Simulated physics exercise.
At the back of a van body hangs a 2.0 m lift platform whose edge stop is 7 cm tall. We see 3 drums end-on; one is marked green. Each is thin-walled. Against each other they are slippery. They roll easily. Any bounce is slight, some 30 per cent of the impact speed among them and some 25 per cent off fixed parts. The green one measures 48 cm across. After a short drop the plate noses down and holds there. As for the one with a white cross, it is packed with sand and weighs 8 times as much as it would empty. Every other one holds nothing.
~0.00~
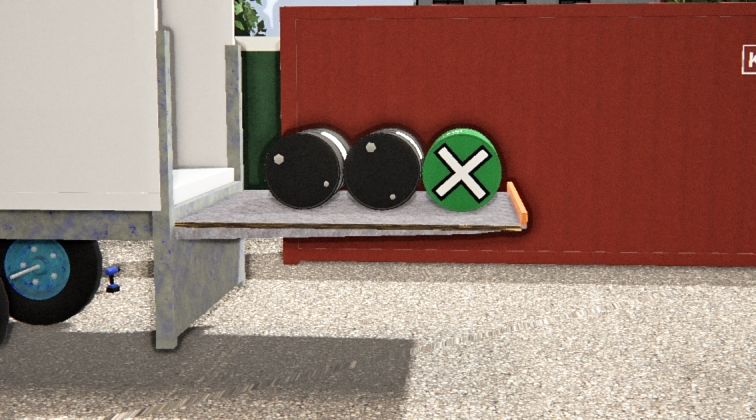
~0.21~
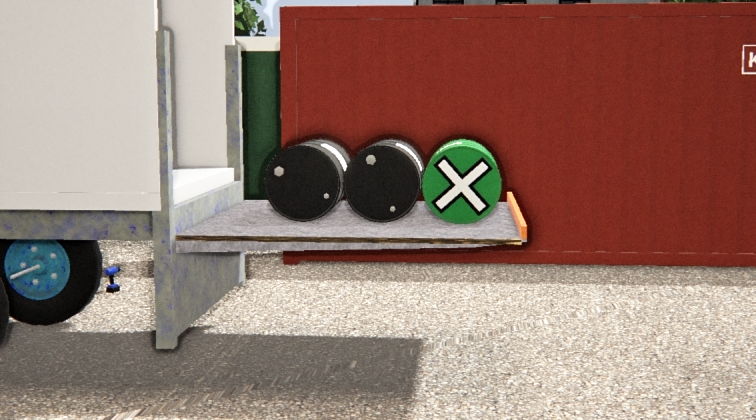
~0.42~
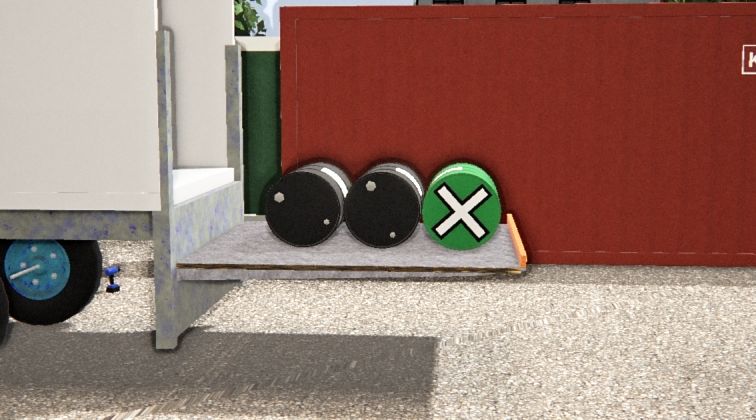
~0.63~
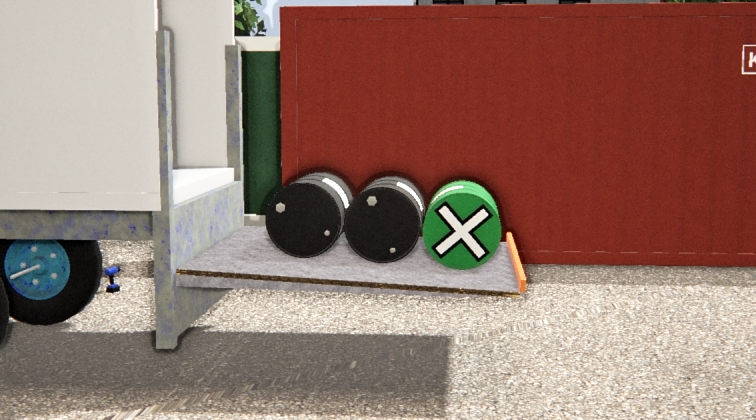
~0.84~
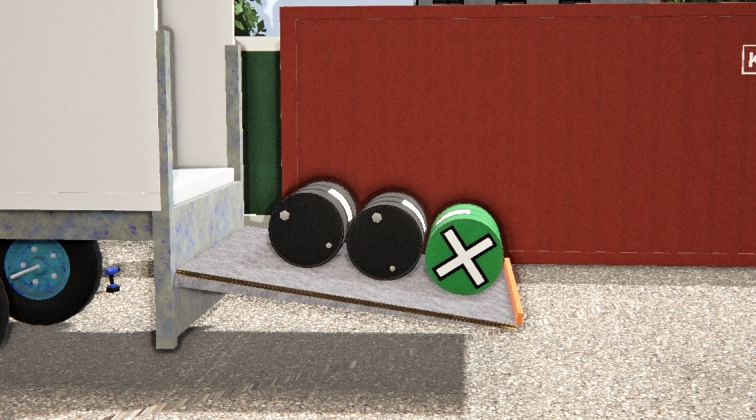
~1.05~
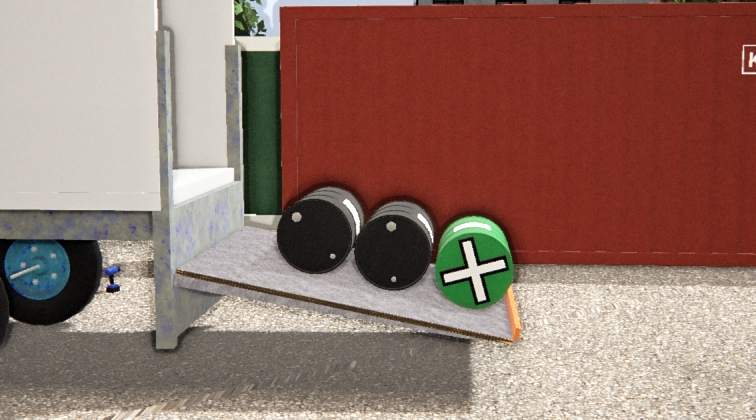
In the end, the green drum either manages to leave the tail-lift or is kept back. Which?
It is kept back.
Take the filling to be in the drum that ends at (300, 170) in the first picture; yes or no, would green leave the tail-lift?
If so, green does it.
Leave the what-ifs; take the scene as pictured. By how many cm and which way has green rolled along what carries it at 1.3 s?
Green 20 right.
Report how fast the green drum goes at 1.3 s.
I'd put it near 0.2 m/s.
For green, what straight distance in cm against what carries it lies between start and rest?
The green one shifted 15.
Then, 1.3 s in, green is on the plate, 15 cm from the stop, rolling right; 0 of 3 are off.
Then, 1.5 s in, still the same for green; 0 of 3 are off.
Then, 1.6 s in, green is on the plate, 15 cm from the stop, rolling left; 0 of 3 are off.
In the end (2.3 s), green is on the plate, 15 cm from the stop; 0 of 3 are off.
